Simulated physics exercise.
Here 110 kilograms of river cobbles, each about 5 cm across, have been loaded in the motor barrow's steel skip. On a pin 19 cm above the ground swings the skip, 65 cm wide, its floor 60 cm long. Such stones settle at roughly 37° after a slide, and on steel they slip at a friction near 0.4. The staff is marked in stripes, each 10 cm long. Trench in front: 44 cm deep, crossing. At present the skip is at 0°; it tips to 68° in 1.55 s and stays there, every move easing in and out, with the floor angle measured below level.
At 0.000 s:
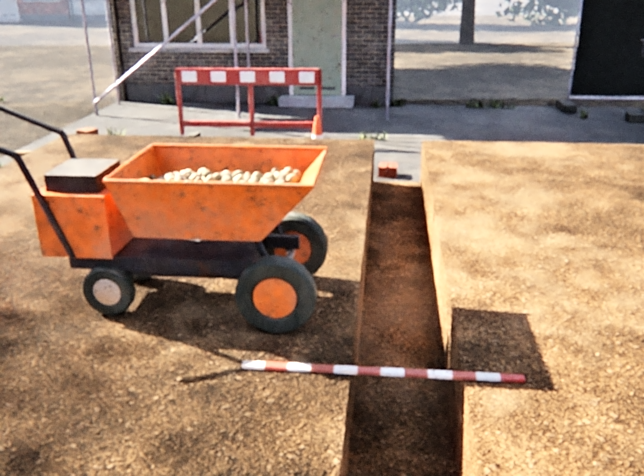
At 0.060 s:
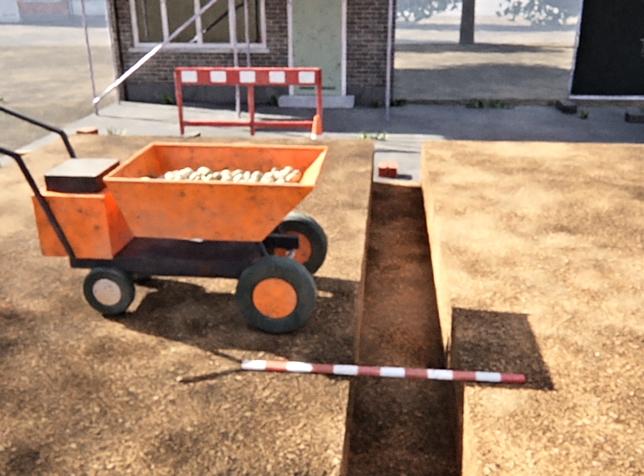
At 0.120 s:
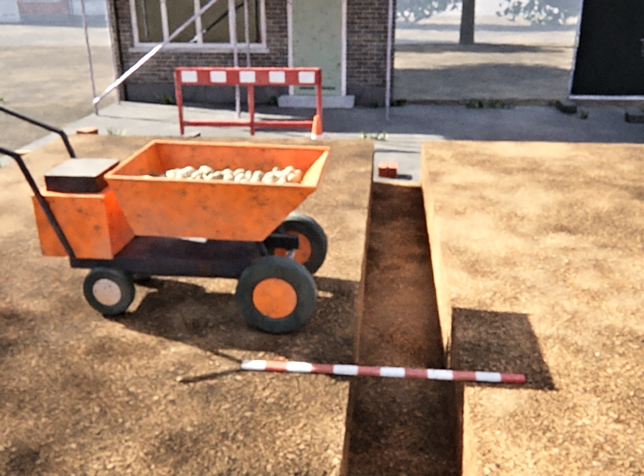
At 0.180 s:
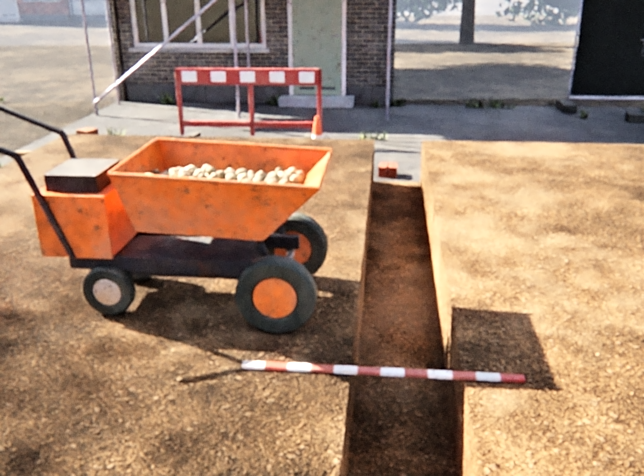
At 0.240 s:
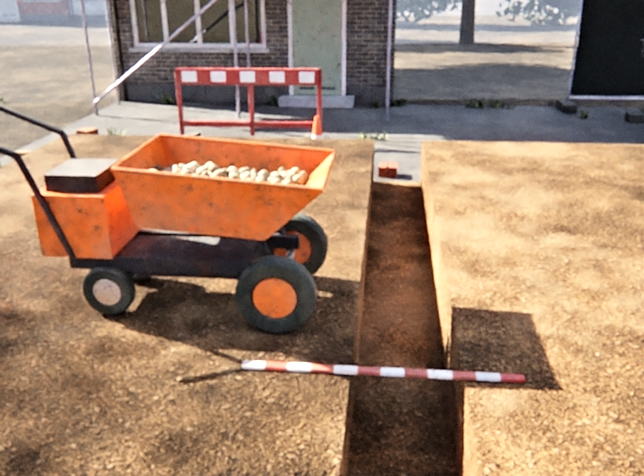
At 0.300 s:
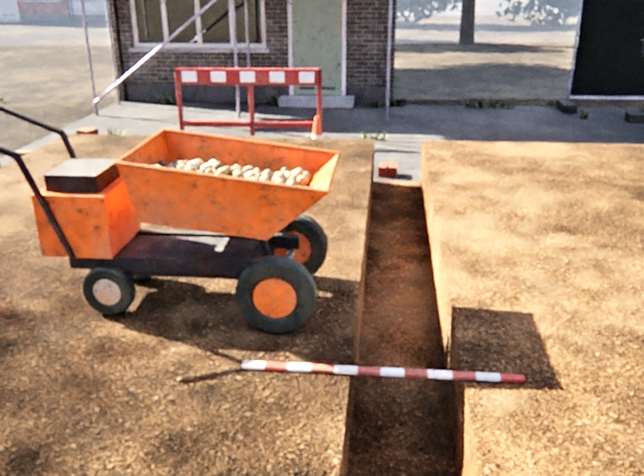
The orange skip of a motor barrow, loaded with pale stones, sits level at first, then tilts slightly down toward the right, while the wheels stay still beside a narrow trench with a red-and-white pole across it.
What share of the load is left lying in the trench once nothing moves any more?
About 77 per cent.
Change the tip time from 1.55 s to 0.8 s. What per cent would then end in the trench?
About 60 percent, I'd say.
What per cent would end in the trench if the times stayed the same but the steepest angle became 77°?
Trench share: Approx. 80%.
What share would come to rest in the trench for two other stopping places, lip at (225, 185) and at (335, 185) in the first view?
I'd expect some 90 per cent, then some 50.
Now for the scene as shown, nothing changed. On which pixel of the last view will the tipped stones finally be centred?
I'd point somewhere around (427, 369).
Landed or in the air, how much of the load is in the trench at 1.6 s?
Something like 35 in a hundred.
After 1.2 s the floor is at 57°; 100 % in the skip; the foremost stones are at (390, 244).
After 1.6 s the floor is at 68°; 51 % in the skip, 37 % in the trench, 12 % past the trench; the foremost stones are at (501, 308).
After 2.0 s the floor is at 68°; 19 % in the skip, 58 % in the trench, 23 % past the trench; the foremost stones are at (595, 323).
After 4.0 s the floor is at 68°; 0 % in the skip, 77 % in the trench, 23 % past the trench; the foremost stones are past the picture's edge.
